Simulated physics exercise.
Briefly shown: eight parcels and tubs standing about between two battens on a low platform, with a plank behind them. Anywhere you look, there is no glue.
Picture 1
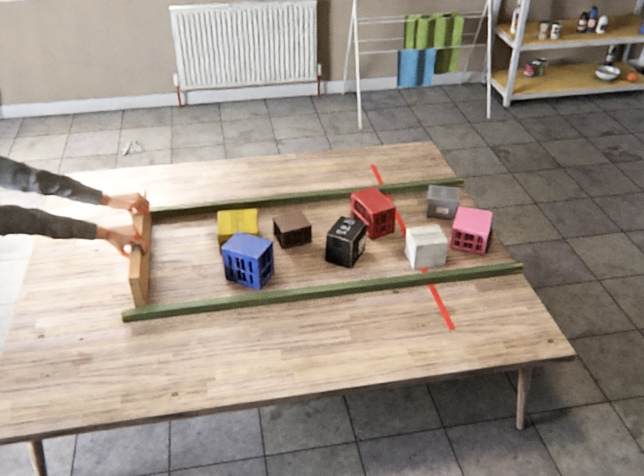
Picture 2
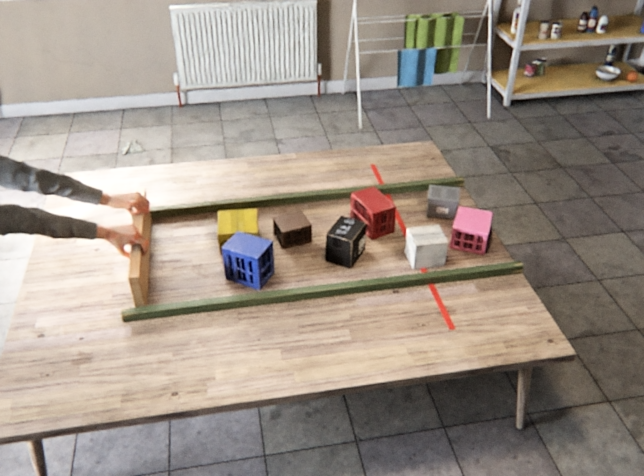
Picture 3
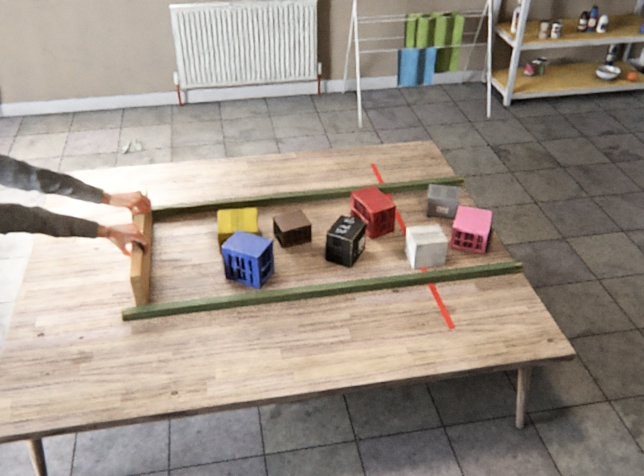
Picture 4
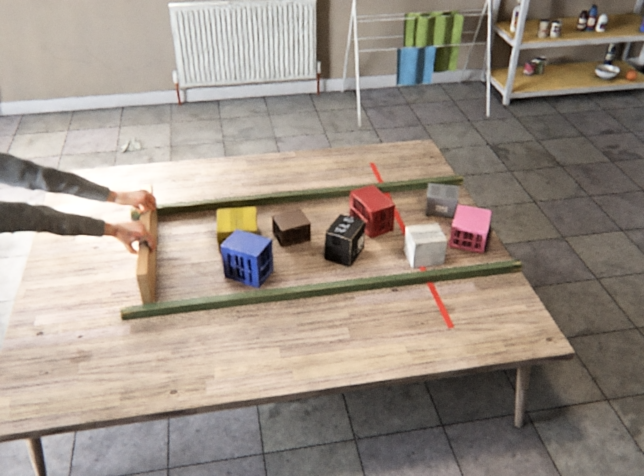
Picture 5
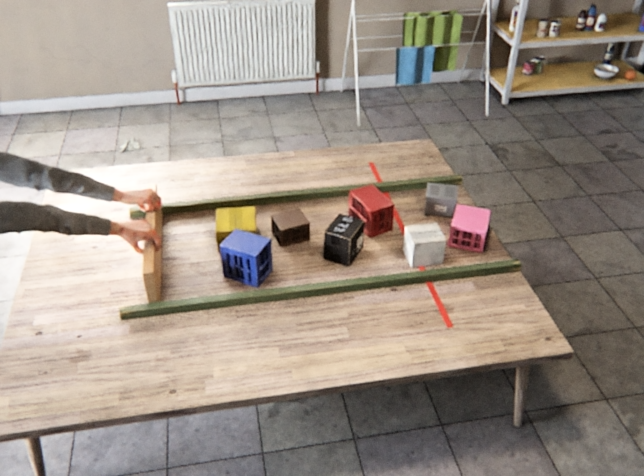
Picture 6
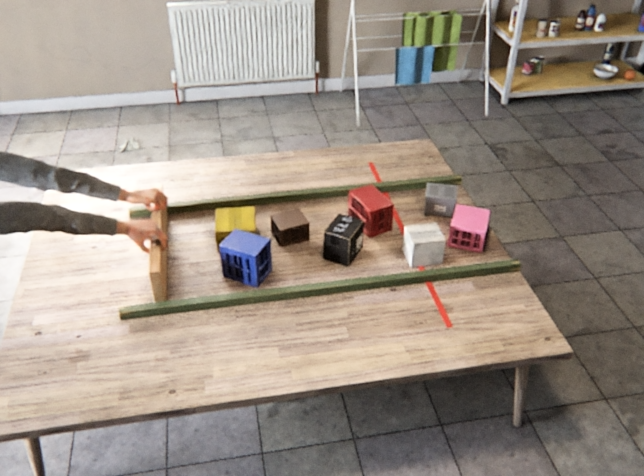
Two hands in dark sleeves grip an upright wooden plank at the left of a low wooden table, seen from above in a grey-tiled room with a radiator and shelves. Between two green battens stand yellow, blue, brown, black and red boxes, with white, grey and pink ones beyond a red tape line at right. The hands slide the plank slightly rightward while the boxes stay put.
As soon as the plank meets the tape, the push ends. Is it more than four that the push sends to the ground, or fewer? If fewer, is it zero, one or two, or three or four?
Fewer - one or two.
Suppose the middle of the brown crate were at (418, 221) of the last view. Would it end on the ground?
In this case the brown crate does not drop.
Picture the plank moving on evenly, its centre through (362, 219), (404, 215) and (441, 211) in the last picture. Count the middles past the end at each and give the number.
Taking the three positions in turn, the counts come to 0, 1 and 4.
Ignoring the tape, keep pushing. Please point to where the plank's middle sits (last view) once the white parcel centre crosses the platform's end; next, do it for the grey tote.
At (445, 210) for the white parcel; at (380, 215) for the grey tote.
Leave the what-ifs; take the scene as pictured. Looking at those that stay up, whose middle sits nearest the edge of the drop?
The red crate ends nearest.
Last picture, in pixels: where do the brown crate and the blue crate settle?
In the last picture, roughly (449, 208) and (435, 248).
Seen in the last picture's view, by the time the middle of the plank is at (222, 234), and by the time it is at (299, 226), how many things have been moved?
The first count is 2, and then it's 5.
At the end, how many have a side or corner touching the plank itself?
Total: 2.
Soon after, none off yet; pink crate at rest near (469, 228); grey tote at rest near (440, 201); white parcel at rest near (423, 245).
Then, none off yet; pink crate at rest near (470, 228); grey tote moved about its own width near (459, 197); white parcel moved a little near (431, 248).
At rest, the number that fall off is one or two; fallen, grey tote.
